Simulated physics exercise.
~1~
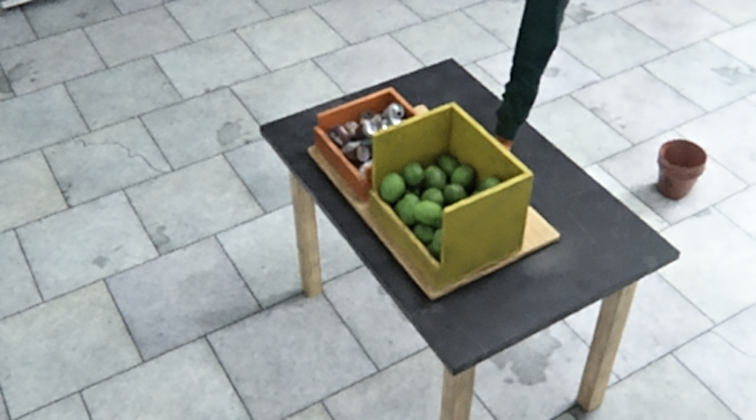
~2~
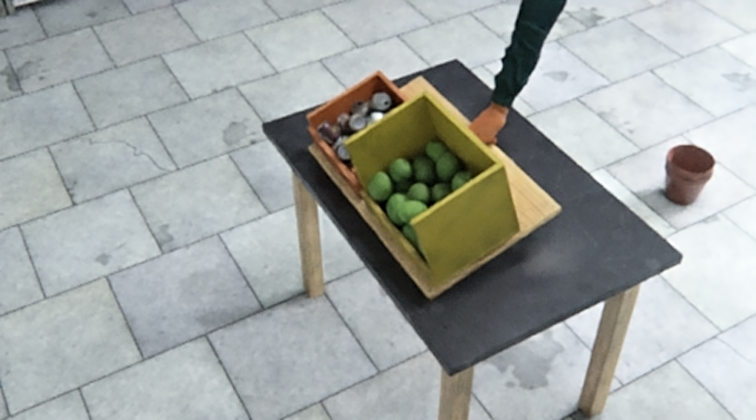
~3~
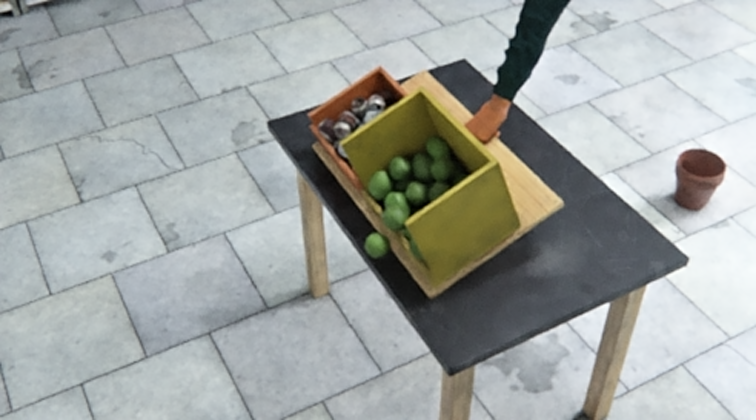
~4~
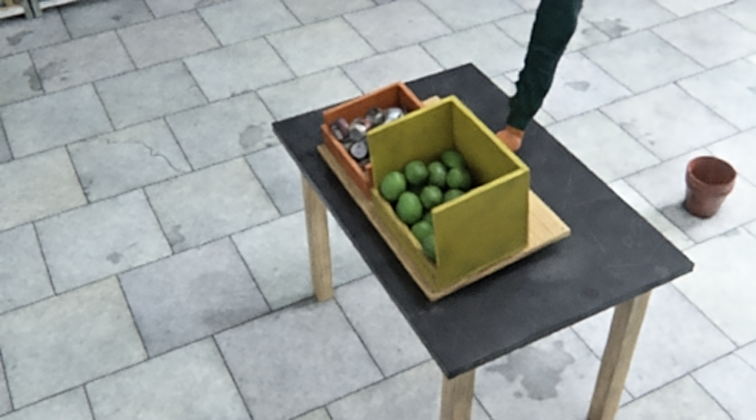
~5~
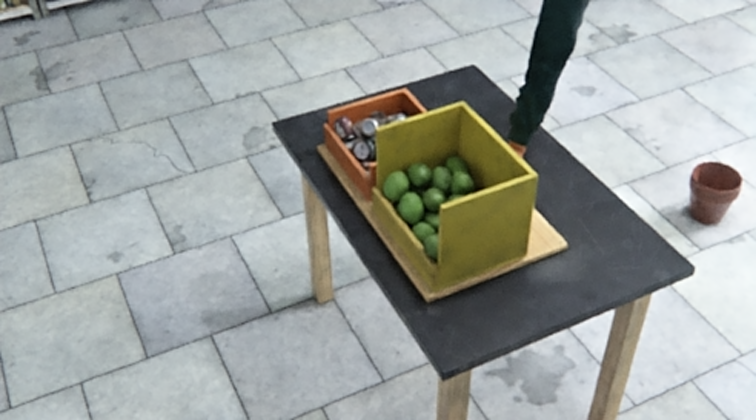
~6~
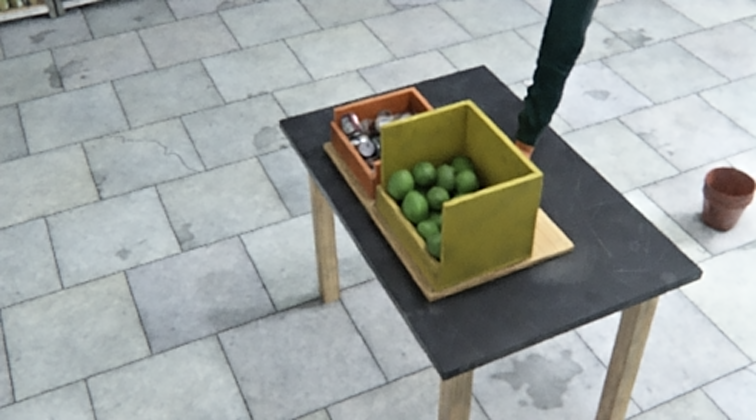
A hand tips a board holding two tubs left, spilling a lime, then lowers it flat.
